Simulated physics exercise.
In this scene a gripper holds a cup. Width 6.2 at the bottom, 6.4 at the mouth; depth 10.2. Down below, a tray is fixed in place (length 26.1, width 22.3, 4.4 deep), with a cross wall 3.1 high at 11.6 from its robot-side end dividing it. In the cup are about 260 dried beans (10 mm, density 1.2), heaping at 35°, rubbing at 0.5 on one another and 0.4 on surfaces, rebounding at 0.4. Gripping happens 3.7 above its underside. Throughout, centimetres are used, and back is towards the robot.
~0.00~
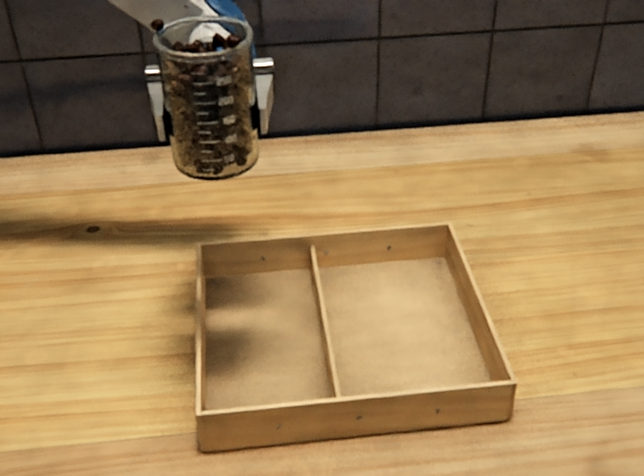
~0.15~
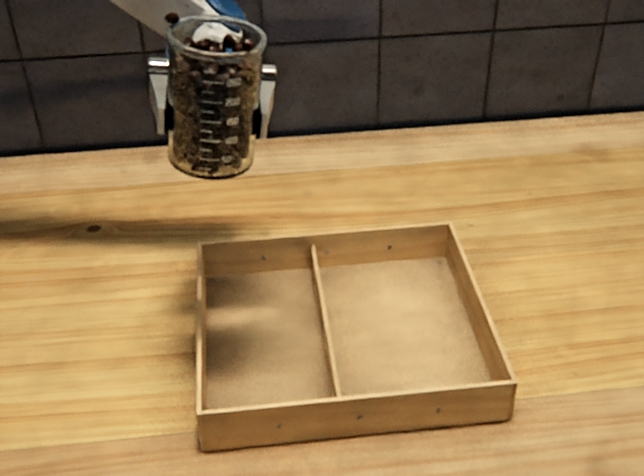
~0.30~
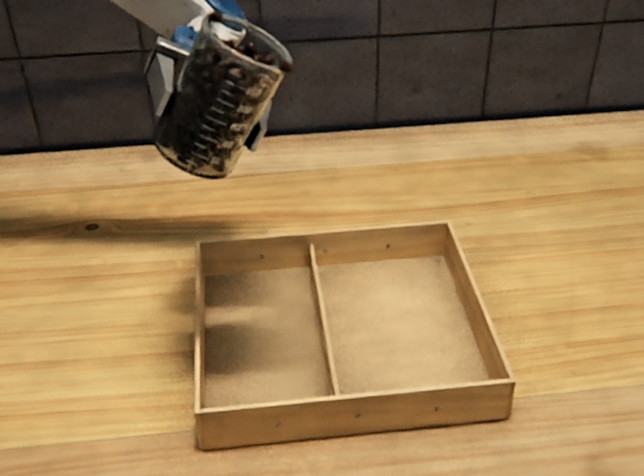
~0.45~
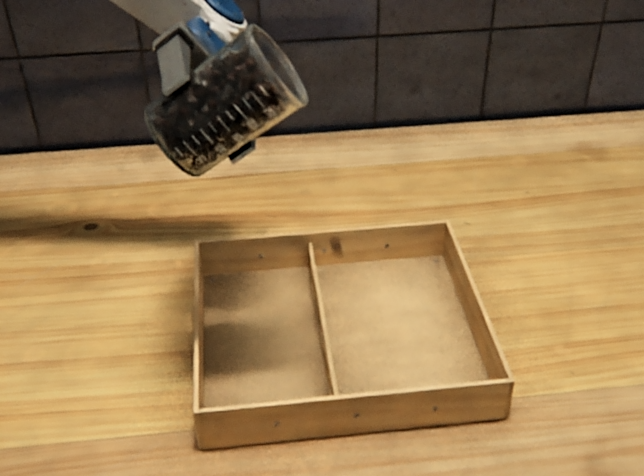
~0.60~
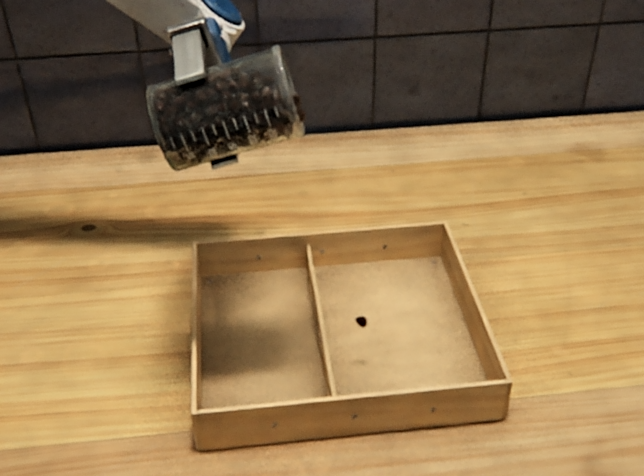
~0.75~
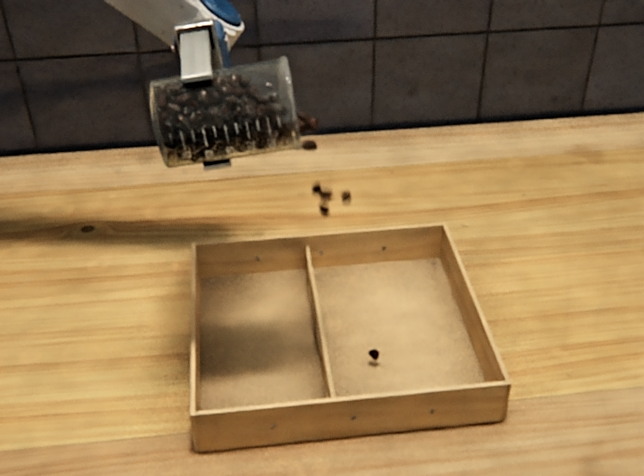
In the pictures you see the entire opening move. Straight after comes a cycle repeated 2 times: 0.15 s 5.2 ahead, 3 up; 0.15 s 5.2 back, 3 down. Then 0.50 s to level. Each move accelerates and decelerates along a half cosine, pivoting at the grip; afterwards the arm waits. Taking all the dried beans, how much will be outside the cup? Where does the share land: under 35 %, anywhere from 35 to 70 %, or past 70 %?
It lands past 70 %.
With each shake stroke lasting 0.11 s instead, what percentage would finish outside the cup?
100 %.
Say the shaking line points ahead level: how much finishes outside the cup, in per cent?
Some 70 per cent.
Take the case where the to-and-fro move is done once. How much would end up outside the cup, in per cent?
In that case it would be roughly 70 per cent.
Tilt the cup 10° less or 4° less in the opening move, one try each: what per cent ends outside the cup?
About 65 per cent for the first try and 80 per cent for the second.
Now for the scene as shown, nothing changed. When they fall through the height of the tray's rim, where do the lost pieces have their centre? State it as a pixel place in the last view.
Check roughly (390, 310) in the last picture.
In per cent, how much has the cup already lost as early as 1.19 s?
By then near 65 % is out.
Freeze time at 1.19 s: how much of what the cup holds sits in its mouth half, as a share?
About 50 per cent.
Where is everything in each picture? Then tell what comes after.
In the first frame, the cup middle at (210, 101), level; upper third of the load around (207, 72), from x 160 to 250, top at y 25; 265 in the cup.
In the second frame, the cup middle at (214, 100), tilted 8° forward; upper third of the load around (211, 72), from x 175 to 250, top at y 20.
In the third frame, the cup middle at (219, 100), tilted 29° forward; upper third of the load around (225, 73), from x 165 to 285, top at y 15; 264 in the cup, 1 in flight or on a rim.
In the fourth frame, the cup middle at (224, 105), tilted 55° forward; upper third of the load around (235, 82), from x 160 to 335, top at y 50; 264 in the cup, 1 in flight or on a rim.
In the fifth frame, the cup middle at (225, 111), tilted 76° forward; upper third of the load around (222, 95), from x 160 to 360, top at y 75; 264 in the cup, 1 in the far-side part.
In the sixth frame, the cup middle at (225, 114), tilted 84° forward; upper third of the load around (214, 98), from x 160 to 375, top at y 80; 260 in the cup, 1 in the far-side part, 4 in flight or on a rim.
After 1.19 s, tilted 84° forward, highest piece 29 above the table; 156 in the far-side part, 92 in the cup, 5 in the robot-side part, 1 on the table or floor, 11 in flight or on a rim.
After 1.63 s, tilted 34° forward, highest piece 29 above the table; 209 in the far-side part, 35 in the cup, 12 in the robot-side part, 6 on the table or floor, 3 in flight or on a rim.
After 2.05 s, level, highest piece 25 above the table; 212 in the far-side part, 35 in the cup, 12 in the robot-side part, 6 on the table or floor.
After 3.10 s, level, highest piece 25 above the table; 212 in the far-side part, 35 in the cup, 12 in the robot-side part, 6 on the table or floor.
In the end, 212 in the far-side part, 35 in the cup, 12 in the robot-side part, 6 on the table or floor. That is 87 % outside the cup.
